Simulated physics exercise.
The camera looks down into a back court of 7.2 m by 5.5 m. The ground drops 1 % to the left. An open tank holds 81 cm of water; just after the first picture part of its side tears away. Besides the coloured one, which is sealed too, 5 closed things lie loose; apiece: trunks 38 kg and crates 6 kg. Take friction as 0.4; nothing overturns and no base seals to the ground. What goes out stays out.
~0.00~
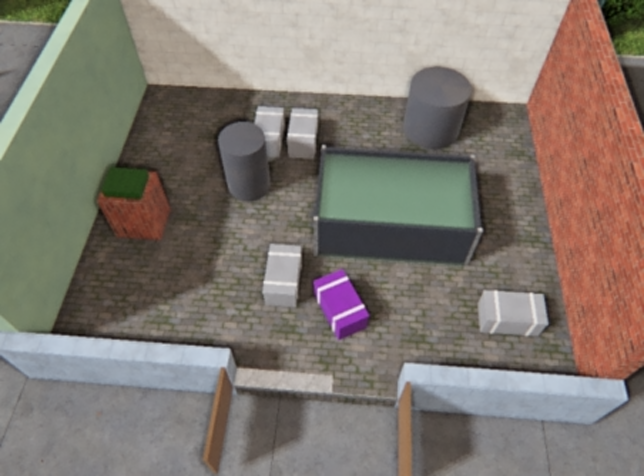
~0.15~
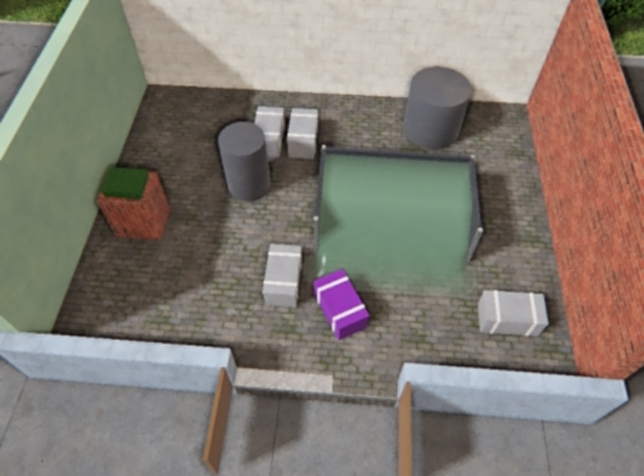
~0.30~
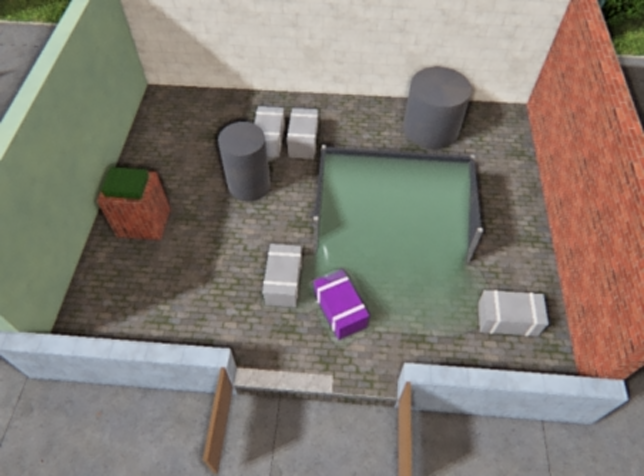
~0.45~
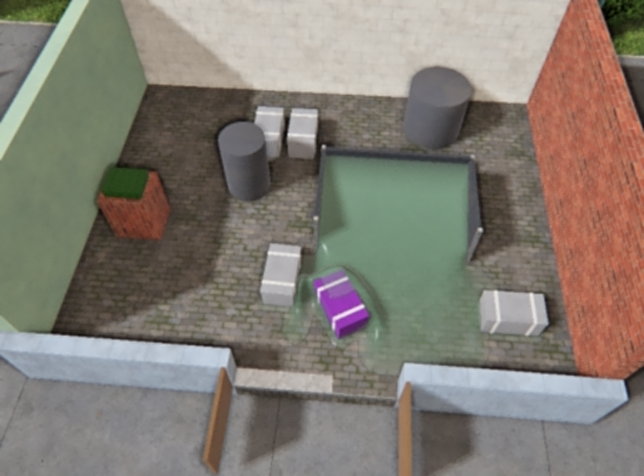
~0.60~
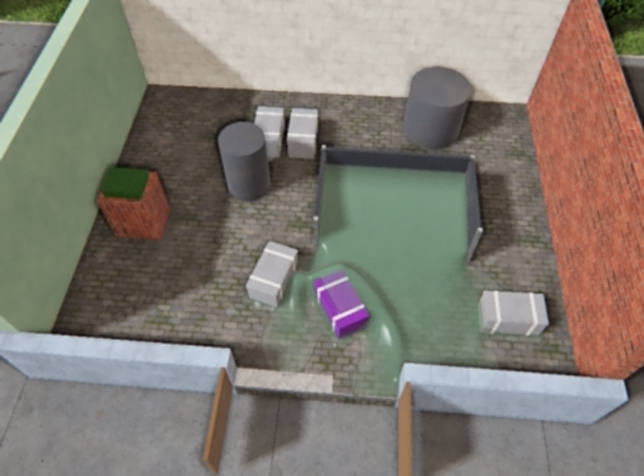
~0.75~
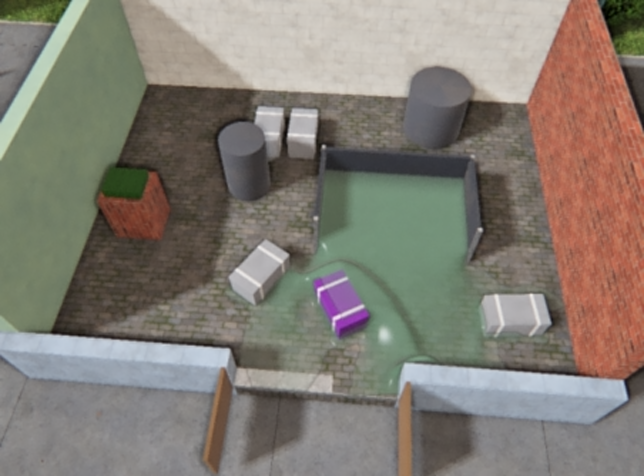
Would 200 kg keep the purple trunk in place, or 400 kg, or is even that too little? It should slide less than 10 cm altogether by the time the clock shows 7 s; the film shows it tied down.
Verdict: Only the larger load is enough.
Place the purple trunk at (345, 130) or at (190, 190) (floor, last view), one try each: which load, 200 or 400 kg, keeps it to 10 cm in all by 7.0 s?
In turn: Either load holds; the smaller is enough.
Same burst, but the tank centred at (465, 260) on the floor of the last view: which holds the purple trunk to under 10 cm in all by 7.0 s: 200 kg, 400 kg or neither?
In that case the smaller load will do.
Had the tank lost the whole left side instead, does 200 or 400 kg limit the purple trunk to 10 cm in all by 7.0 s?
In that case the smaller load will do.
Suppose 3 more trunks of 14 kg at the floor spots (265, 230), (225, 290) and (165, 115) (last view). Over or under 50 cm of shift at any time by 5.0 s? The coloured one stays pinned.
In turn: Less, more, short of it.
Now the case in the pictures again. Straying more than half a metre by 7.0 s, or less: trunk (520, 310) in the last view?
Answer: Over.
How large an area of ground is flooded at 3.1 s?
Roughly 23 m2.
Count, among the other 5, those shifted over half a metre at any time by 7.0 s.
3 of them.
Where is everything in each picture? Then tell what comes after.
In the first frame, the purple trunk at (341, 298), on the bottom; 2.9 m2 under water; 0 of 6 have shifted.
In the second frame, the purple trunk at (341, 298), on the bottom; 4.3 m2 under water; 0 of 6 have shifted.
In the third frame, the purple trunk at (341, 298), on the bottom; 5.6 m2 under water; 0 of 6 have shifted.
In the fourth frame, the purple trunk at (341, 298) rests on the ground; water covers 7.1 m2; 0 of 6 have shifted.
In the fifth frame, the purple trunk at (341, 298), on the bottom; 8.4 m2 under water; 1 of 6 have shifted.
In the sixth frame, the purple trunk at (341, 298) rests on the ground; 9.6 m2 under water; 1 of 6 have shifted.
After 1.4 s the purple trunk would be 48 cm from its start with 200 kg and 0 cm from its start with 400 kg; 18 cm of water round it then.
After 3.1 s the purple trunk would be 60 cm from its start with 200 kg and 0 cm from its start with 400 kg; 7 cm of water round it then.
After 4.9 s the purple trunk would be 60 cm from its start with 200 kg and 0 cm from its start with 400 kg; 7 cm of water round it then.
After 7.0 s the purple trunk would be 60 cm from its start with 200 kg and 0 cm from its start with 400 kg; 4 cm of water round it then.
